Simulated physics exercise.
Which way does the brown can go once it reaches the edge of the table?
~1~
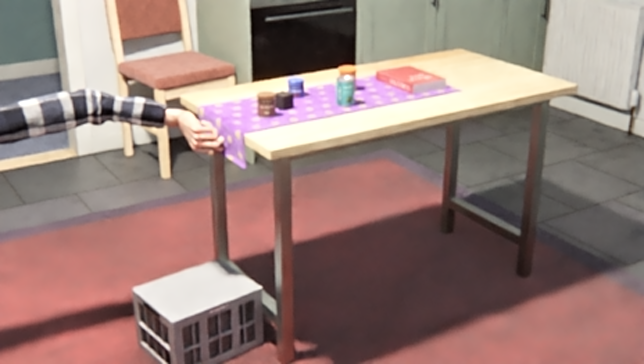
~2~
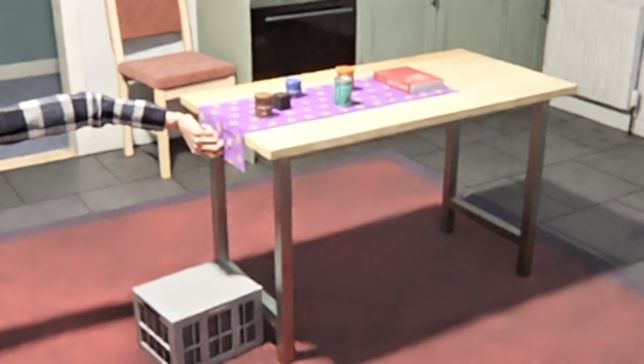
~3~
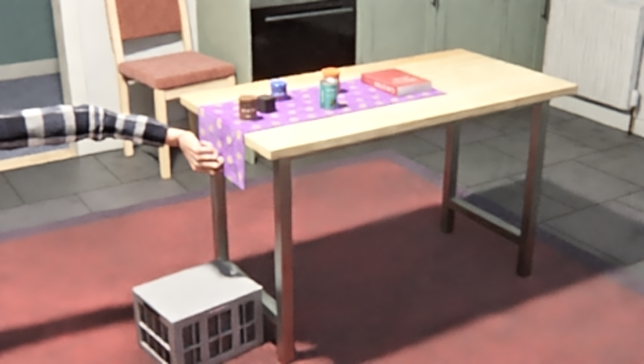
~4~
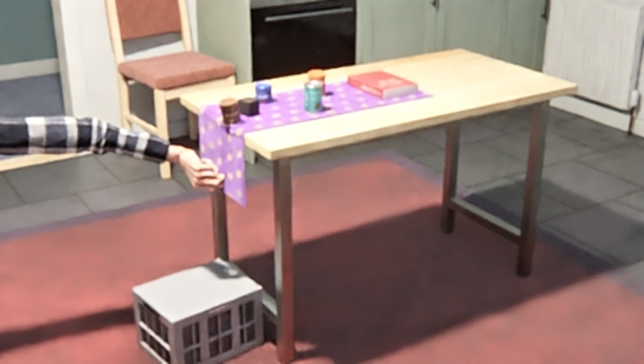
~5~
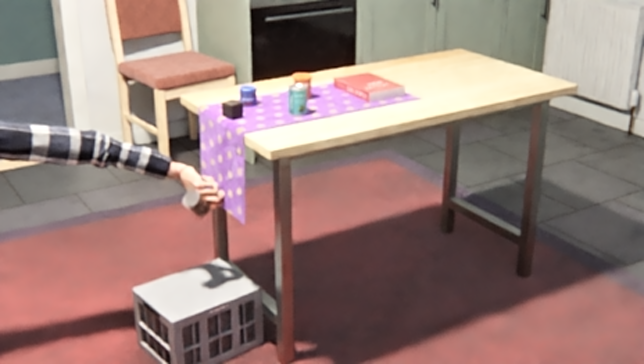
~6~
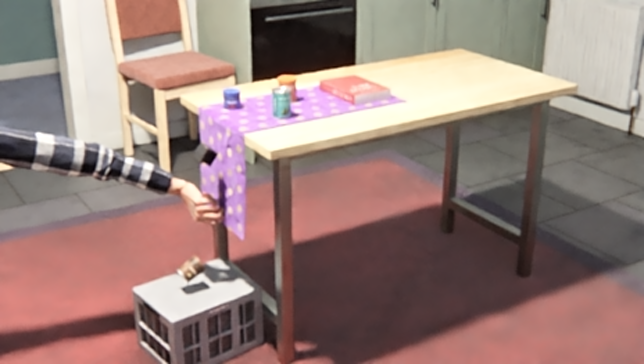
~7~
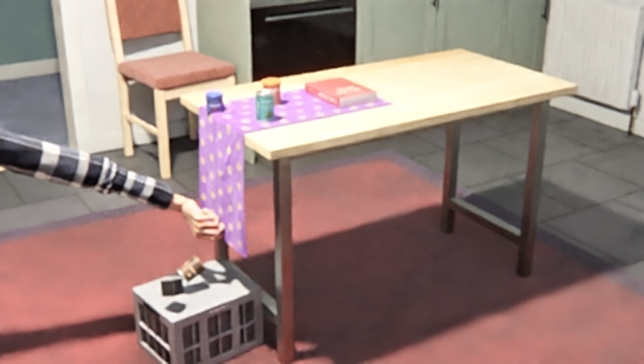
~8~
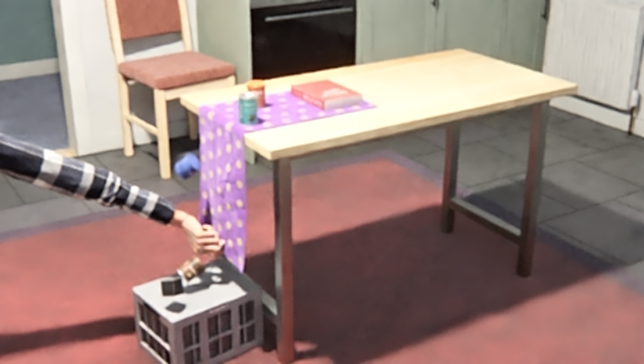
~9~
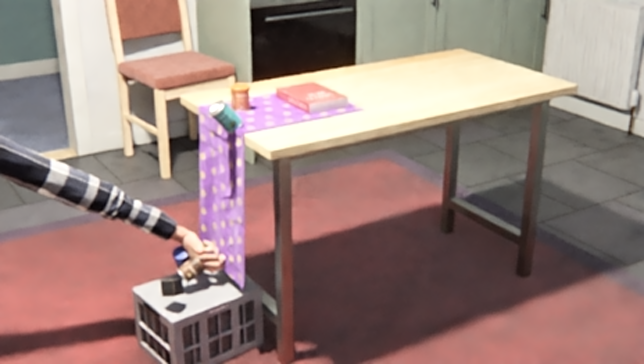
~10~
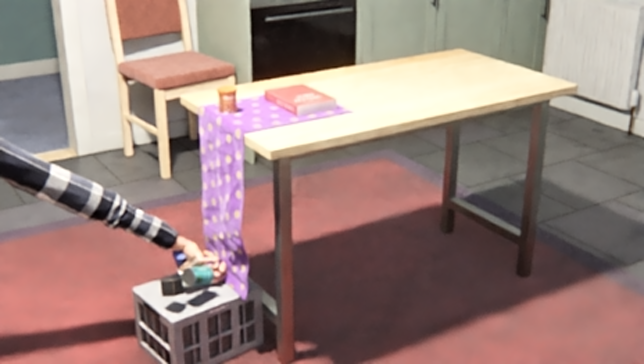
It moves down, dropping off the table edge towards the grey crate below.
